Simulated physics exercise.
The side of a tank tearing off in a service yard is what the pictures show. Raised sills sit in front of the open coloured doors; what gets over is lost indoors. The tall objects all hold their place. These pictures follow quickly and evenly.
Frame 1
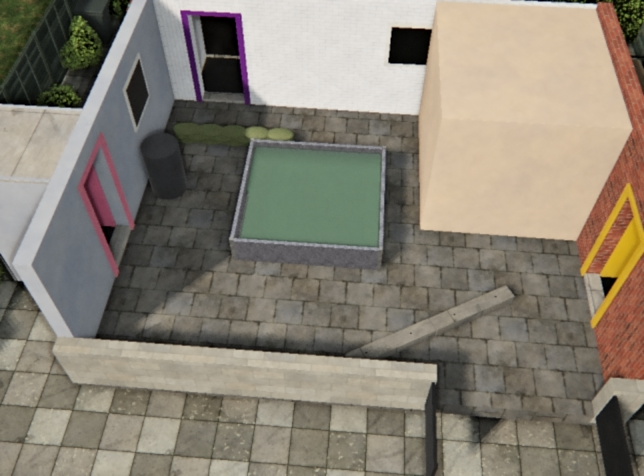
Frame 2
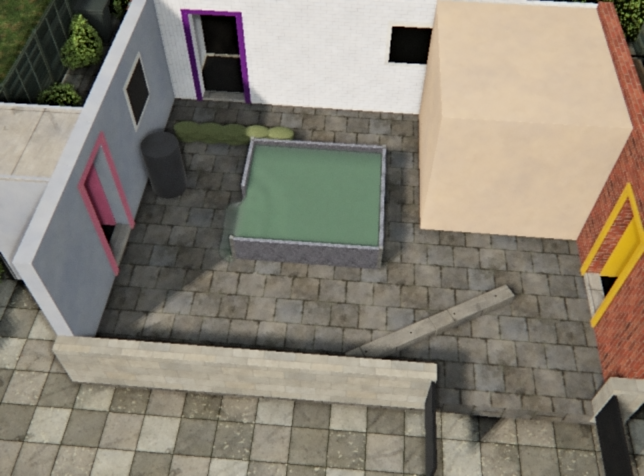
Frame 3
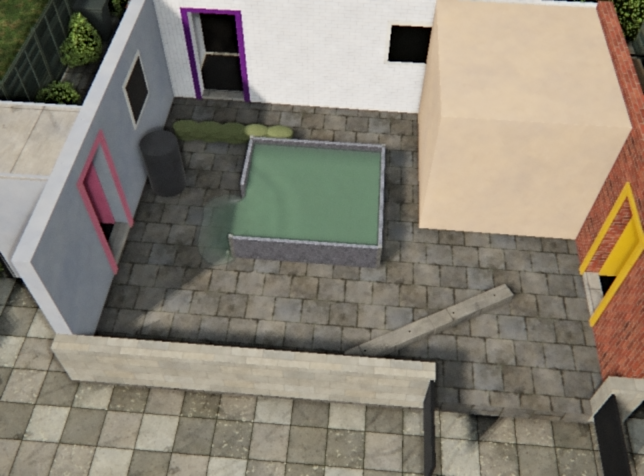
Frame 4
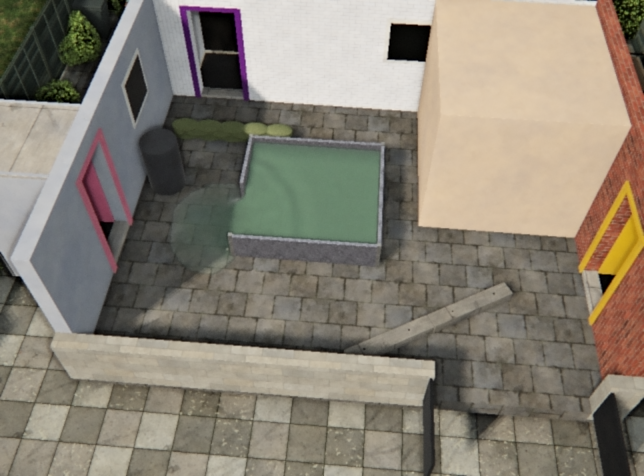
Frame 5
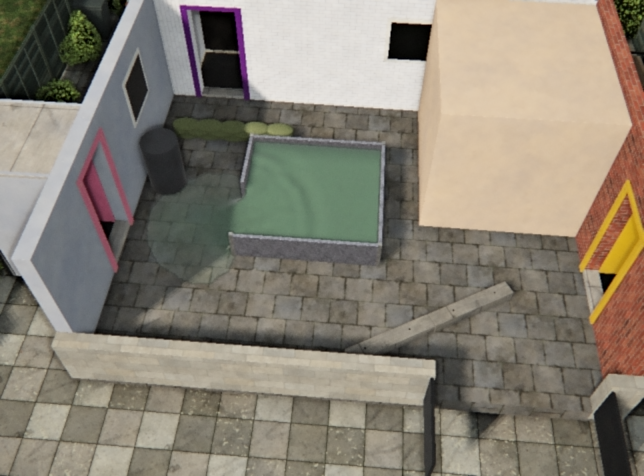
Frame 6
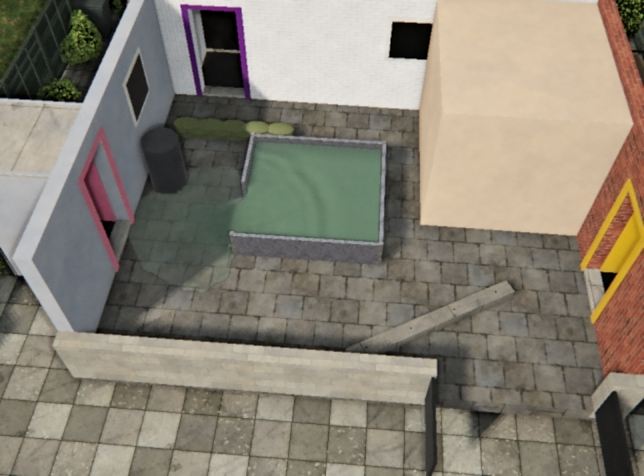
In a paved service yard with pink, purple and yellow doorways, an open tank of still green water stands near the middle. Its left side gives way and water pours through the gap, then spreads leftward over the paving in a thin, widening sheet toward the grey wall as ripples cross the tank.
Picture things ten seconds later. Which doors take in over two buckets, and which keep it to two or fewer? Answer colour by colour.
The purple door keeps it to two or fewer; the pink door takes in over two; the yellow door keeps it to two or fewer.
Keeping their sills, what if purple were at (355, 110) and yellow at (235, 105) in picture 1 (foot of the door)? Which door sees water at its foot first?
It's the one in pink.
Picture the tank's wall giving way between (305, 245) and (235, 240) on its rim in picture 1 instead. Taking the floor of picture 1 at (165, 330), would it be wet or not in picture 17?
It would be drenched.
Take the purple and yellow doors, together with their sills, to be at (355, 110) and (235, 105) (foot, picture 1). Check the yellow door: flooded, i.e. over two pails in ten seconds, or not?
As I see it, the yellow door stays within limit.
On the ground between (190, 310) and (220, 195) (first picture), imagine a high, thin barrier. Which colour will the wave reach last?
Answer: The one in yellow.
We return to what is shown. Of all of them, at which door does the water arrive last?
Result: The yellow door.
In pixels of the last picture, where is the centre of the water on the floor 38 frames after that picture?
My pick is pixel (266, 235).
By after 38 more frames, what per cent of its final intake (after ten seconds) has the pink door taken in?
Around 95 %.
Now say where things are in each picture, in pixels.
The first picture shows still water in the open tank at (312, 194).
In the second picture, water pours out at (241, 225) and has run to (225, 257).
In the third picture, water pours out at (241, 225) and has run to (213, 260).
In the fourth picture, the front is at (180, 207), out from the gap at (240, 223).
In the fifth picture, water pours out at (241, 223) and has run to (157, 207).
In the sixth picture, water pours out at (242, 222) and has run to (139, 205).
A moment on, water covers 15 % of the floor; the purple door not reached, the pink door under two buckets in, the yellow door not reached.
Next, water covers 20 % of the floor; the purple door not reached, the pink door over two buckets in, the yellow door not reached.
Then, water covers 30 % of the floor; the purple door wet at the sill, nothing in, the pink door far over two buckets in, the yellow door not reached.
Later, water covers 65 % of the floor; the purple door wet at the sill, nothing in, the pink door far over two buckets in, the yellow door not reached.
In the end, water covers 90 % of the floor; the purple door wet at the sill, nothing in, the pink door far over two buckets in, the yellow door wet at the sill, nothing in.
